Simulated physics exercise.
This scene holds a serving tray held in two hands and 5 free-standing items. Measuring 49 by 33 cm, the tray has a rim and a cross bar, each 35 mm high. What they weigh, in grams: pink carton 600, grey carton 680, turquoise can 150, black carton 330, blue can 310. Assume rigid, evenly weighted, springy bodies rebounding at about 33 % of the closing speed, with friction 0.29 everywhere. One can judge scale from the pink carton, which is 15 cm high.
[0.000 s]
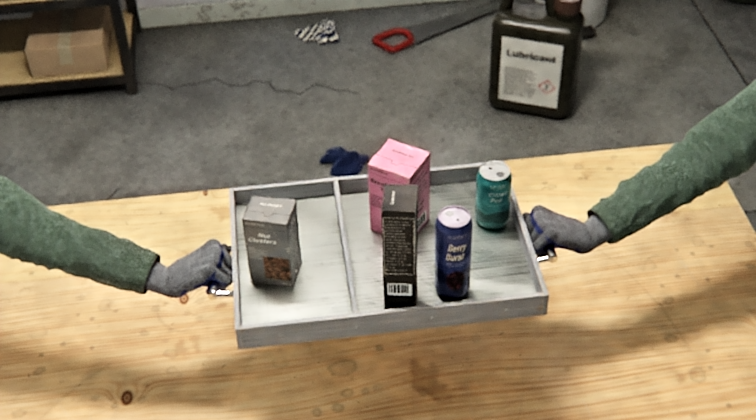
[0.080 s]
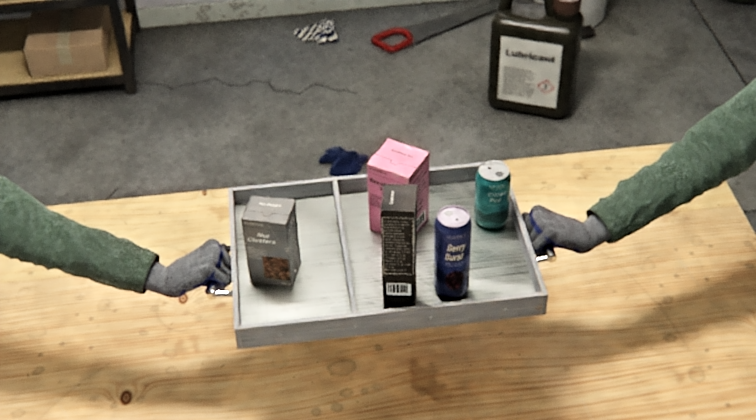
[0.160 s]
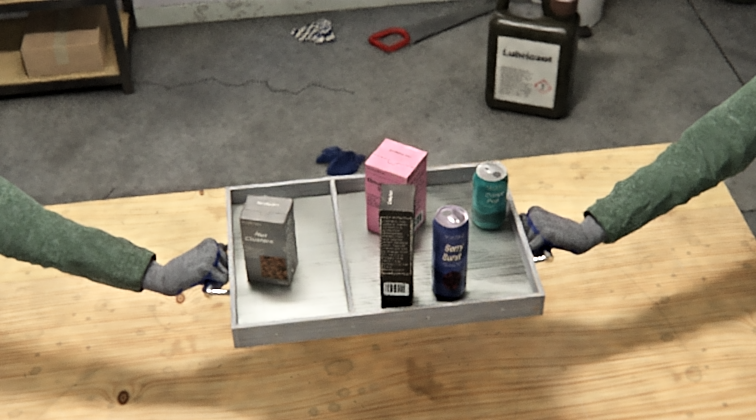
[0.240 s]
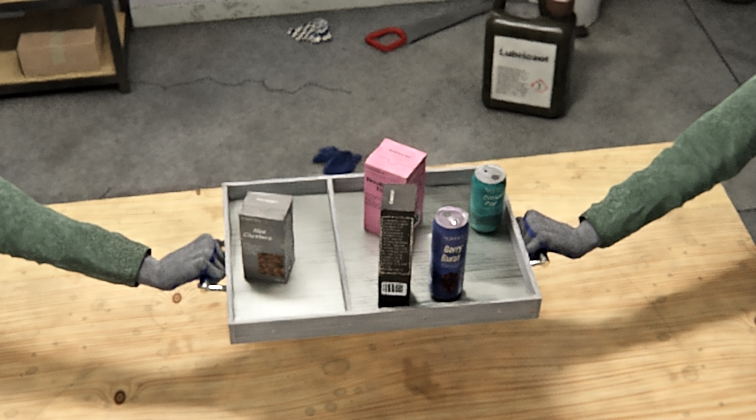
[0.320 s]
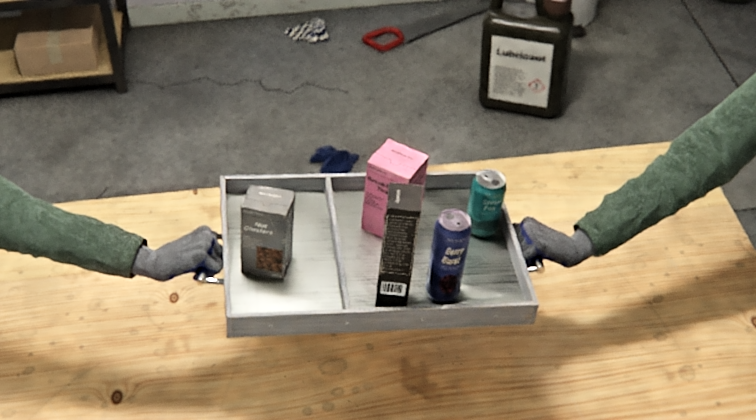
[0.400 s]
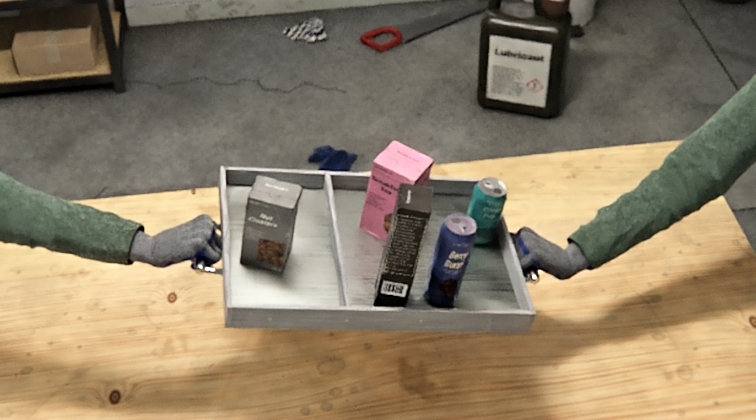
Gloved hands holding a divided serving tray of cartons and cans level above a wooden table, then tilting its right edge down.
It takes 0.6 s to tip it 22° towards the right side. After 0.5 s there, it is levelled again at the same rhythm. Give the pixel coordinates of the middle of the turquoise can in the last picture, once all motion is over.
Its middle lies at about (487, 197).
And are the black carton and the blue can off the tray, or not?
Once it settles, the black carton has gone out of bounds; as for the blue can, it has gone out of bounds.
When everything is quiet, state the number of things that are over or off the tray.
2.
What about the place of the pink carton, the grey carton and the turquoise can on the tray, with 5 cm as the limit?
Here is how it goes: The pink carton moves off; next, the grey carton moves off; last, the turquoise can remains near its start.
After 0.90 s, tray tilted 22°, right edge down; black carton 66° off its base; blue can 73° off its base; grey carton 3° off its base.
After 1.30 s, tray tilted 21°, right edge down; black carton and blue can now off the tray; pink carton moved 11 cm; grey carton moved 8 cm.
In the end (2.3 s), off the tray, black carton and blue can; not toppled but over 5 cm from the start, pink carton and grey carton; turquoise can under 5 cm from the start. At the end, from the last picture's camera, turquoise can near (487, 197).
